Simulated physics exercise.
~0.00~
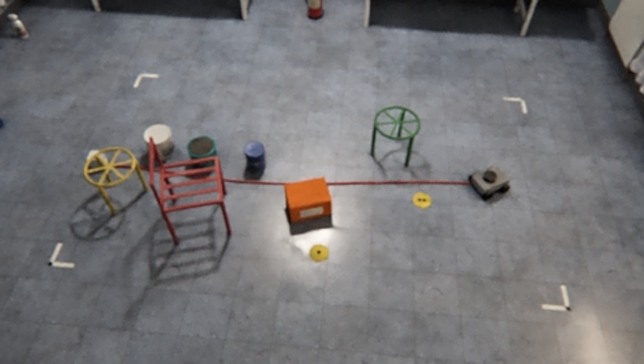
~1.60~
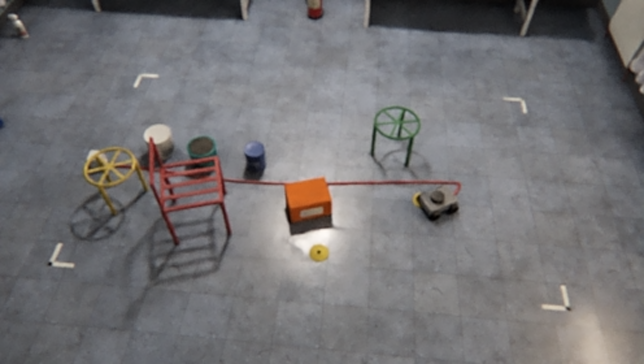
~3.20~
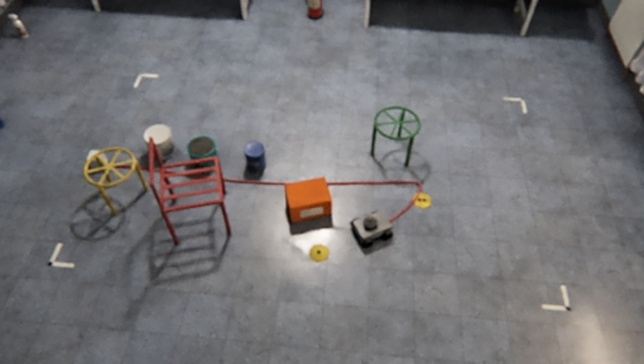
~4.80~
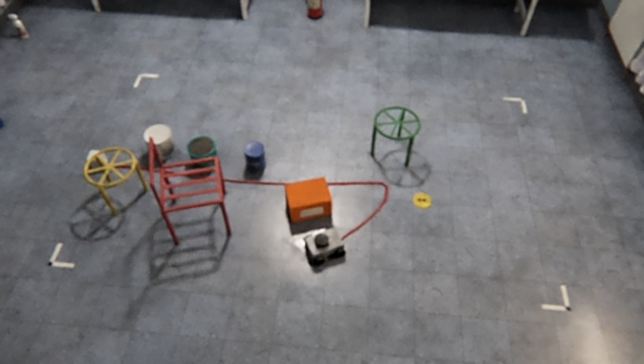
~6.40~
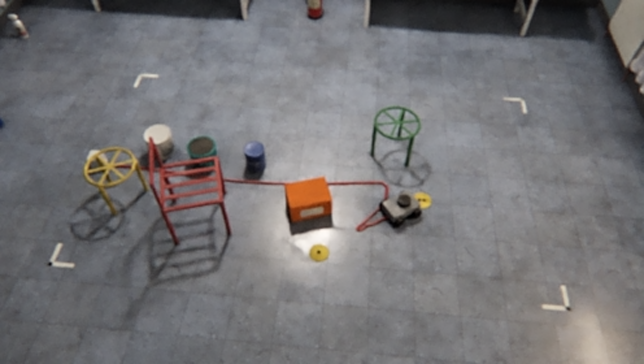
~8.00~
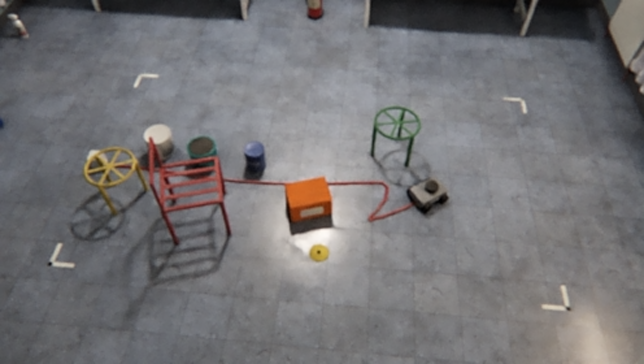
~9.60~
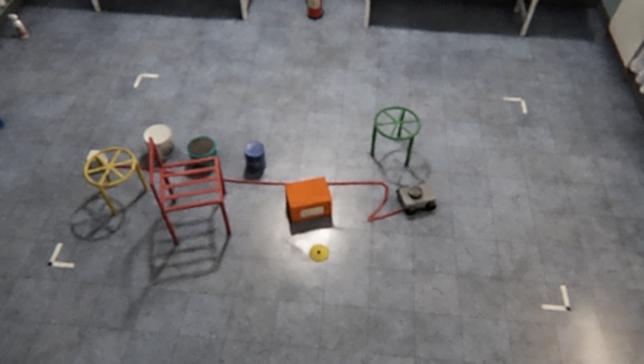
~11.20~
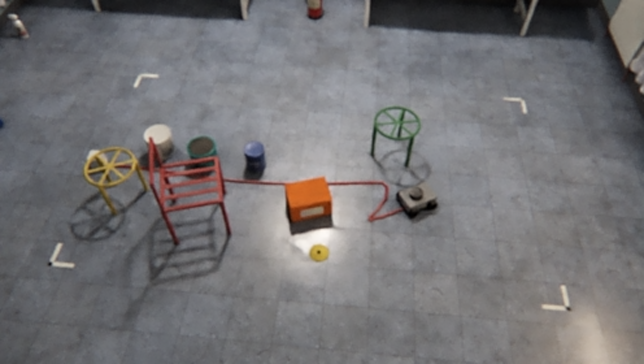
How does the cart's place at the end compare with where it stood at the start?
The cart starts out to the right of the green stool, at the far end of the straight red lead. At the end it stands further left and slightly lower, on the yellow mark below the green stool.
